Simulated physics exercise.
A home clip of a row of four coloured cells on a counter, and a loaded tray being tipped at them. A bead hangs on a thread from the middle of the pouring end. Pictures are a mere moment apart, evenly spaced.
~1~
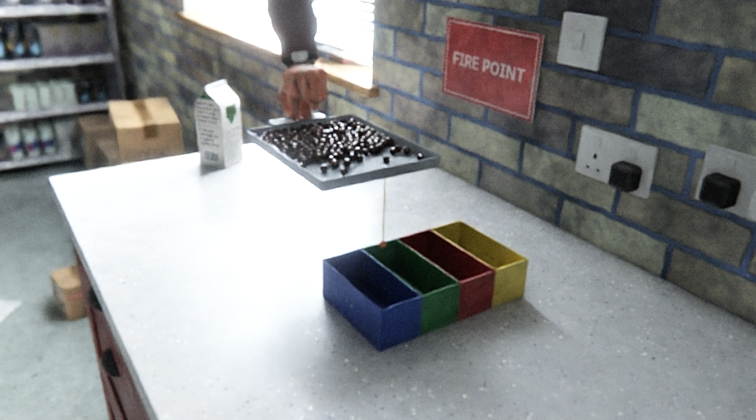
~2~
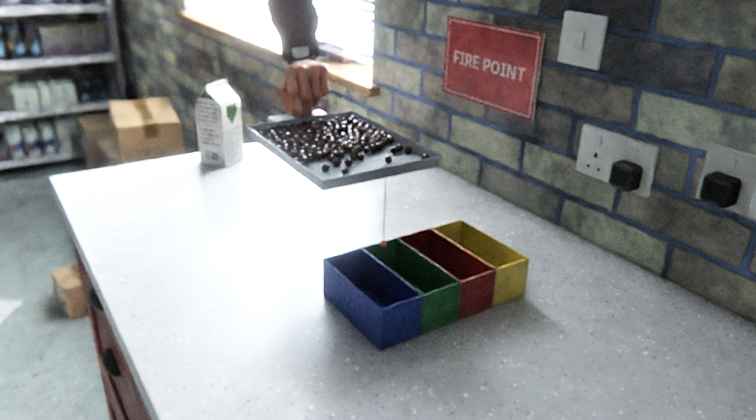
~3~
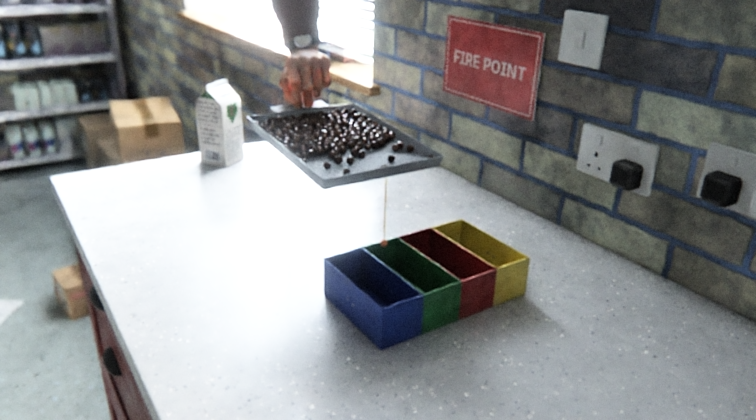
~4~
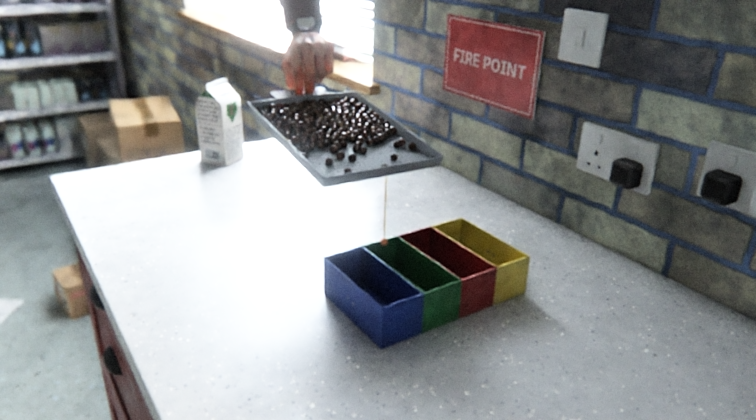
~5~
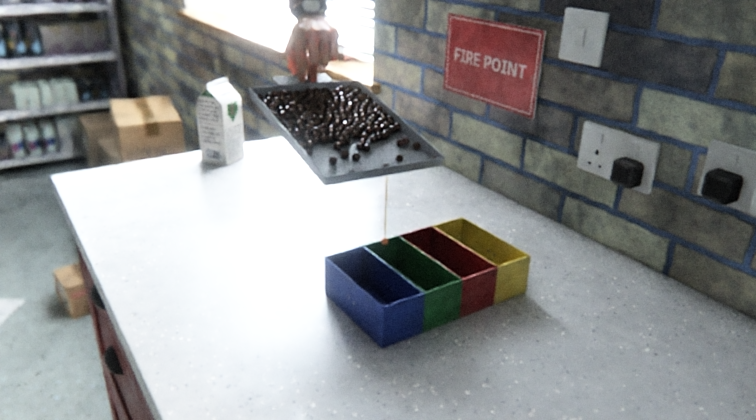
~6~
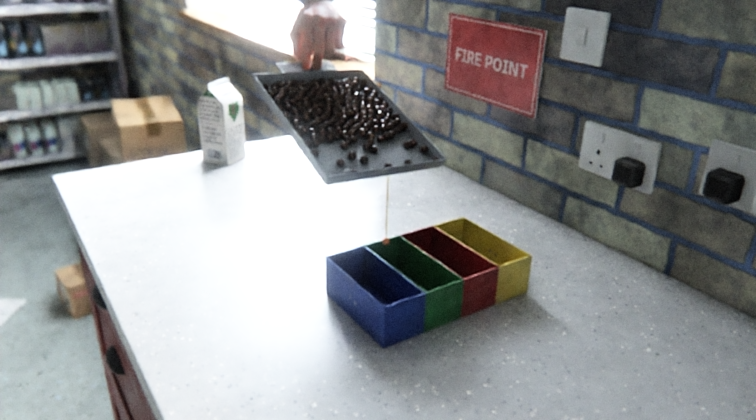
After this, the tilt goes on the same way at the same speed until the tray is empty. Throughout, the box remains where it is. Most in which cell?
Red cell.
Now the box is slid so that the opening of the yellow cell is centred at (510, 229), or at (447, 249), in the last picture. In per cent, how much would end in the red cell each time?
Trial 1 around 0 percent, trial 2 around 30 percent.
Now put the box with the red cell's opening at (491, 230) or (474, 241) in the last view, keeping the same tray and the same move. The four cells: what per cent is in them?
Roughly 60 % and then 80 %.
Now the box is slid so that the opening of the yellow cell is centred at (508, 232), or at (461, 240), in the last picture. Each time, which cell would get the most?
First try: Green; second try: Red.
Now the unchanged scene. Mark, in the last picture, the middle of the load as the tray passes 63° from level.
Near (407, 167).
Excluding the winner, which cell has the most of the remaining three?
The answer would be the cell in green.
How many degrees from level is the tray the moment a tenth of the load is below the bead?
Angle: Close to 60°.
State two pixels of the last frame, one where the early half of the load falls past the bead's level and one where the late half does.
At (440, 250) for the first part, then at (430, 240) for the others.
Shortly afterwards, tray tipped steeply; near two thirds on the tray; a little in the red cell; a little in the green cell; a little in the blue cell; only a few in the yellow cell; a little falling or outside the box.
Next, tray tipped past a quarter turn; a little on the tray; near a third in the red cell; near a quarter in the green cell; a little in the blue cell; only a few in the yellow cell; near a quarter falling or outside the box.
Some moments later, tray tipped past a quarter turn; near a third in the red cell; near a quarter in the green cell; near a quarter in the blue cell; only a few in the yellow cell; a little falling or outside the box.
In the end, tray tipped past a quarter turn; near a third in the red cell; near a quarter in the green cell; near a quarter in the blue cell; only a few in the yellow cell; a little outside the box.
